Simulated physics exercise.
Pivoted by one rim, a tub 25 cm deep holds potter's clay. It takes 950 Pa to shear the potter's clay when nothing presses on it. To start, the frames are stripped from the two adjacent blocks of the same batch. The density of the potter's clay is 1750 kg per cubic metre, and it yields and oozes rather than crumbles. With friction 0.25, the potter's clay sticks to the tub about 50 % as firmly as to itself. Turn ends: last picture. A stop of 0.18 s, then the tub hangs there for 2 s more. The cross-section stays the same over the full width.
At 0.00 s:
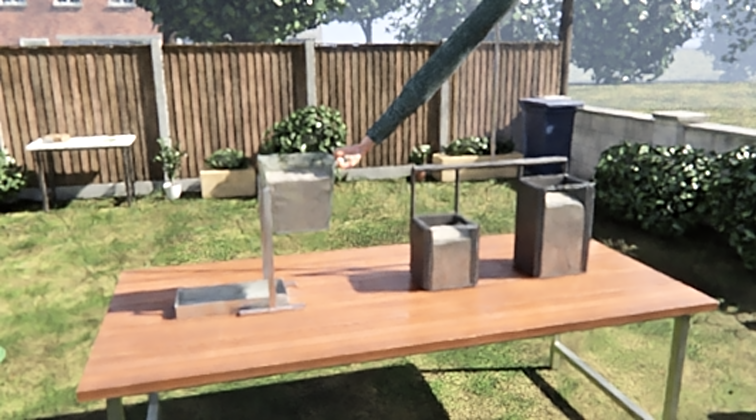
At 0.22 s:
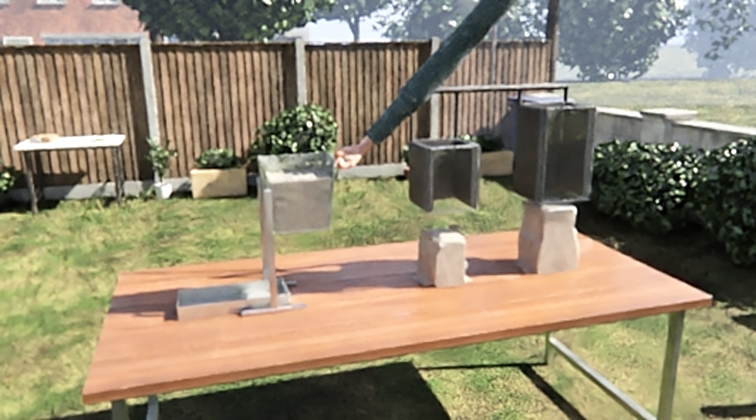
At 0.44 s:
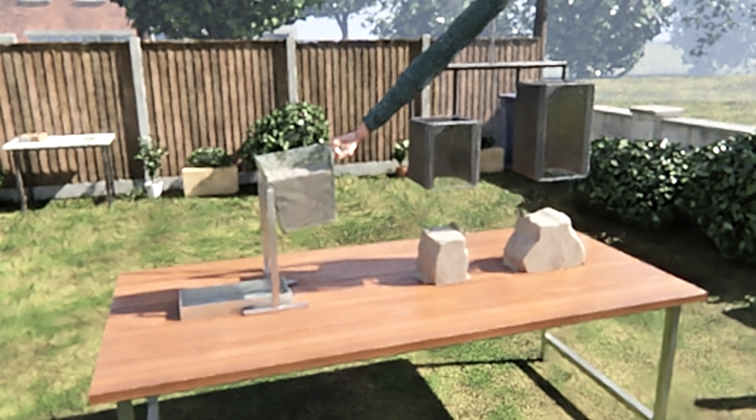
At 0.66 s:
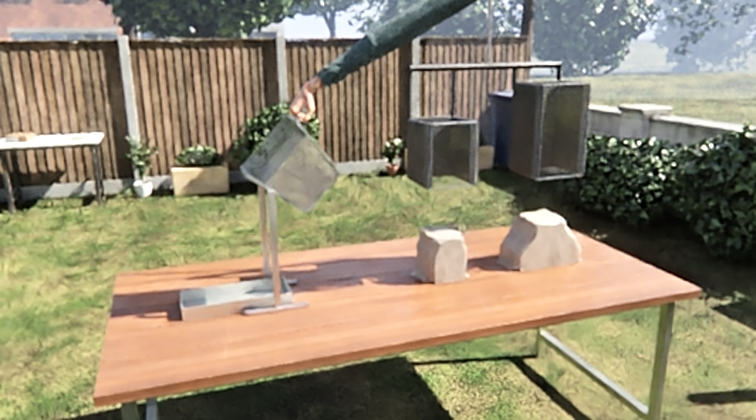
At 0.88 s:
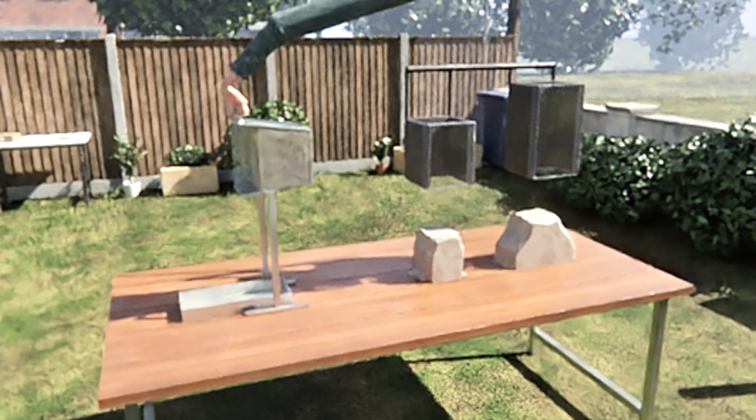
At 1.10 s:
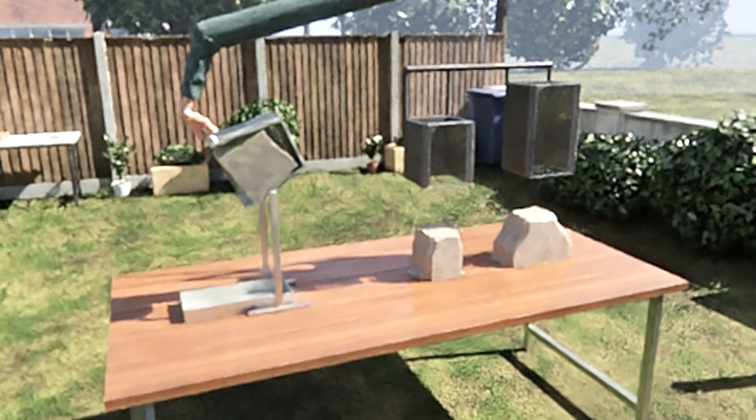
At first, a green-sleeved arm reaches to a tub on a stand while two dark box-shaped molds sit on a wooden table. The molds rise off two pale clay blocks, and the taller right one slumps lower and wider while the left keeps its shape. Then the hand turns the tub leftward past its side.
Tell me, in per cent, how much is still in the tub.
Something like 0 out of 100.
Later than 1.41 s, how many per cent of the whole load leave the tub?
It works out to some 0 per cent of the load.
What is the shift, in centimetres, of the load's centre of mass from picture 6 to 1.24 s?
It has moved close to 12 cm.
After 1.24 s, the tub is at 114 degrees and holds 54 %.
After 1.41 s, the tub is at 114 degrees and holds 0 %.
After 1.58 s, the tub is at 114 degrees and holds 0 %.
After 1.75 s, the tub is at 114 degrees and holds 0 %.
After 3.10 s, at the end, the tub is at 114 degrees and holds 0 %.
